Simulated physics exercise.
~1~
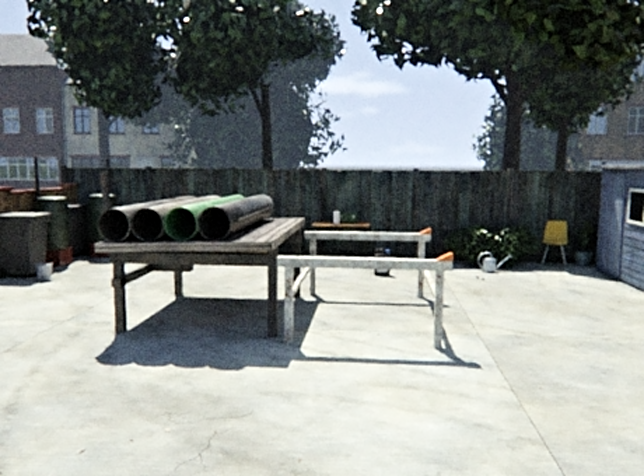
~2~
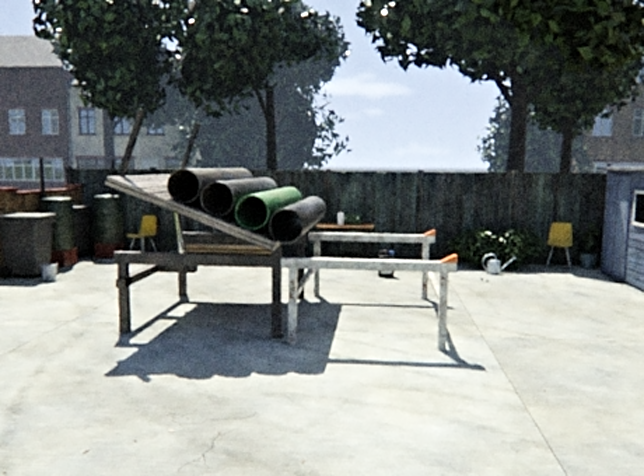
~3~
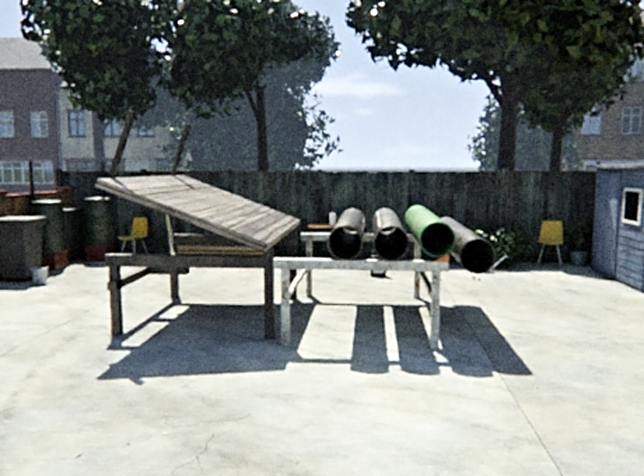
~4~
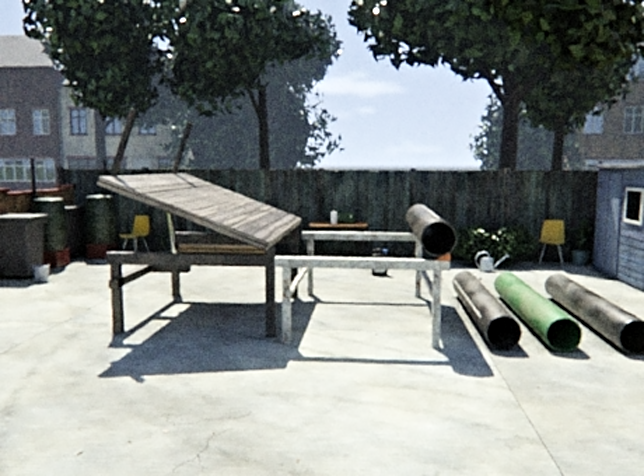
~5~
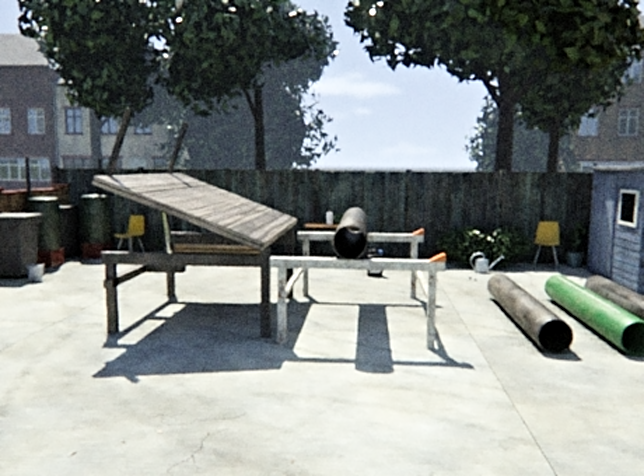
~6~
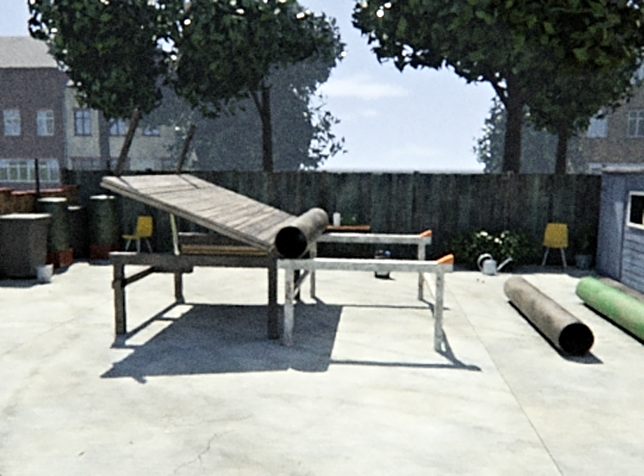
In a paved yard, a hinged wooden deck tilts up and four pipes, one of them green, roll right onto a white rack; three, including the green one, go over its end stop to the ground, while the last rolls back left and rests against the deck's lower edge.
